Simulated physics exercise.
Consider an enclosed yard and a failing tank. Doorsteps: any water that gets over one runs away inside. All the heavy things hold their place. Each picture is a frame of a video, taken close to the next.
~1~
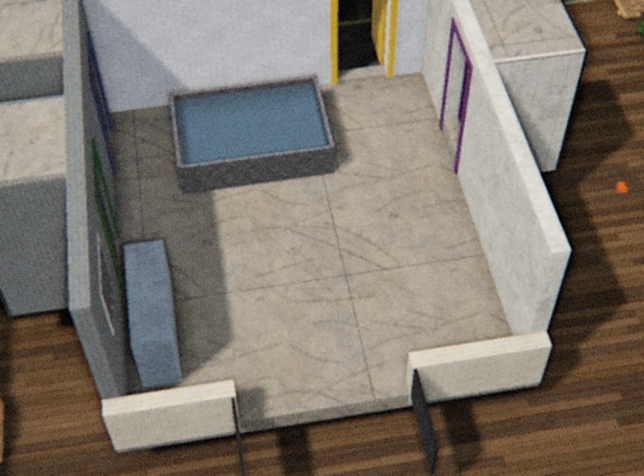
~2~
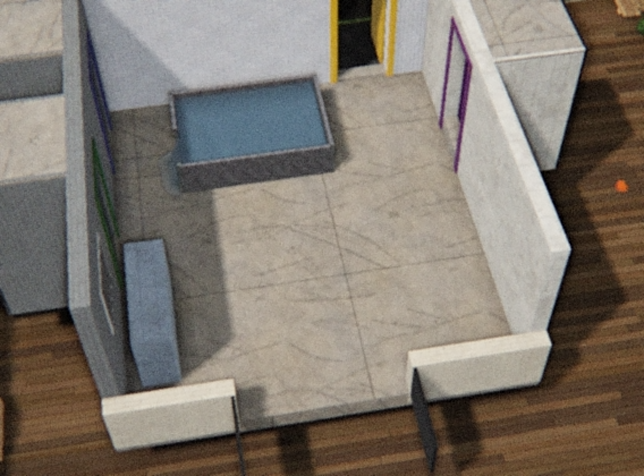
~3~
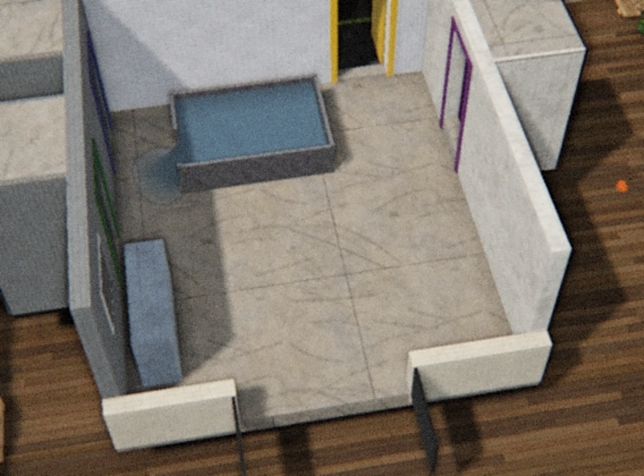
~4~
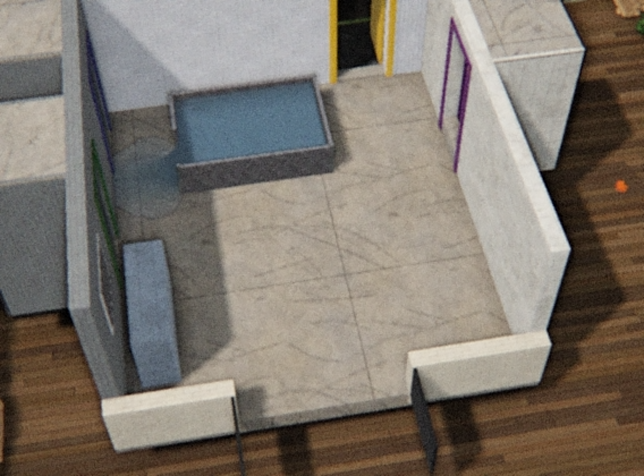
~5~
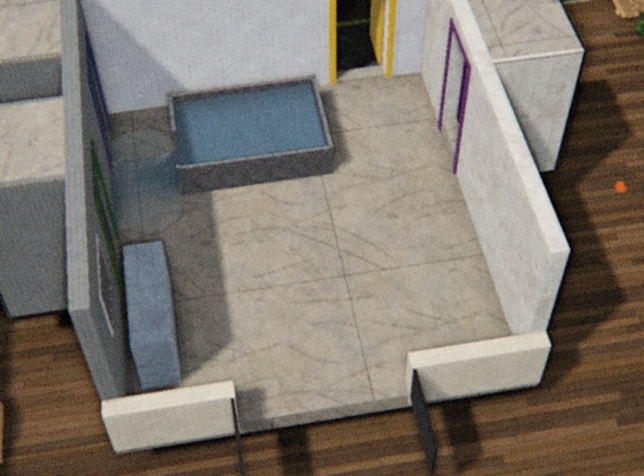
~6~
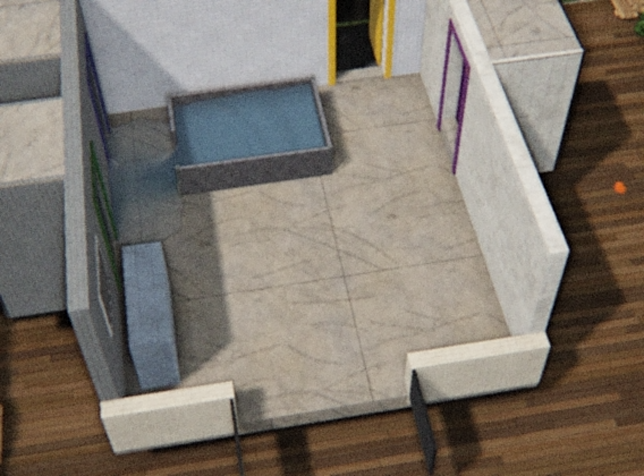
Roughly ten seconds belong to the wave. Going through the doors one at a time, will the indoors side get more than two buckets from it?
Blue door: Above two buckets, yellow door: Two buckets at most, purple door: Two buckets at most, green door: Above two buckets.
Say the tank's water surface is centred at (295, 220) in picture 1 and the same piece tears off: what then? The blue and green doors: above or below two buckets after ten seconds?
I'd say the blue one remains below and the green one runs past the limit.
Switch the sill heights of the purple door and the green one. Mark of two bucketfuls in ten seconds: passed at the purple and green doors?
Result: Purple door comes in below; green door comes in below.
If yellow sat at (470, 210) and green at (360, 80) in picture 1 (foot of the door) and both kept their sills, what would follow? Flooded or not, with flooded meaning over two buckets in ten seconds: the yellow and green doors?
As I see it, yellow door does not reach it and green door does not reach it.
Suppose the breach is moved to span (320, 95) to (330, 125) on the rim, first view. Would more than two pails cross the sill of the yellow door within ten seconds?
With the breach moved, the yellow one overshoots.
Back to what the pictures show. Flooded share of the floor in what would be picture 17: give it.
That's roughly 20 per cent.
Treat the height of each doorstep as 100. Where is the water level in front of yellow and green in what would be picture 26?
Roughly 20 % and 140 %, respectively.
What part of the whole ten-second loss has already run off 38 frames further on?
Around 80 %.
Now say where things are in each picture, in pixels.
The first picture shows the open tank at (250, 123) is whole and still.
In the second picture, the front is at (164, 158), out from the gap at (182, 163).
In the third picture, the front is at (139, 164), out from the gap at (183, 165).
In the fourth picture, the front is at (113, 166), out from the gap at (182, 166).
In the fifth picture, the front is at (111, 144), out from the gap at (181, 167).
In the sixth picture, water pours out at (180, 167) and has run to (110, 132).
A moment on, water covers 10 % of the floor; the blue door over two buckets in, the yellow door not reached, the purple door not reached, the green door wet at the sill, nothing in.
Next, water covers 20 % of the floor; the blue door far over two buckets in, the yellow door not reached, the purple door not reached, the green door under two buckets in.
Then, water covers 45 % of the floor; the blue door far over two buckets in, the yellow door not reached, the purple door not reached, the green door under two buckets in.
Later, water covers 80 % of the floor; the blue door far over two buckets in, the yellow door wet at the sill, nothing in, the purple door wet at the sill, nothing in, the green door over two buckets in.
In the end, water covers 95 % of the floor; the blue door far over two buckets in, the yellow door wet at the sill, nothing in, the purple door wet at the sill, nothing in, the green door over two buckets in.
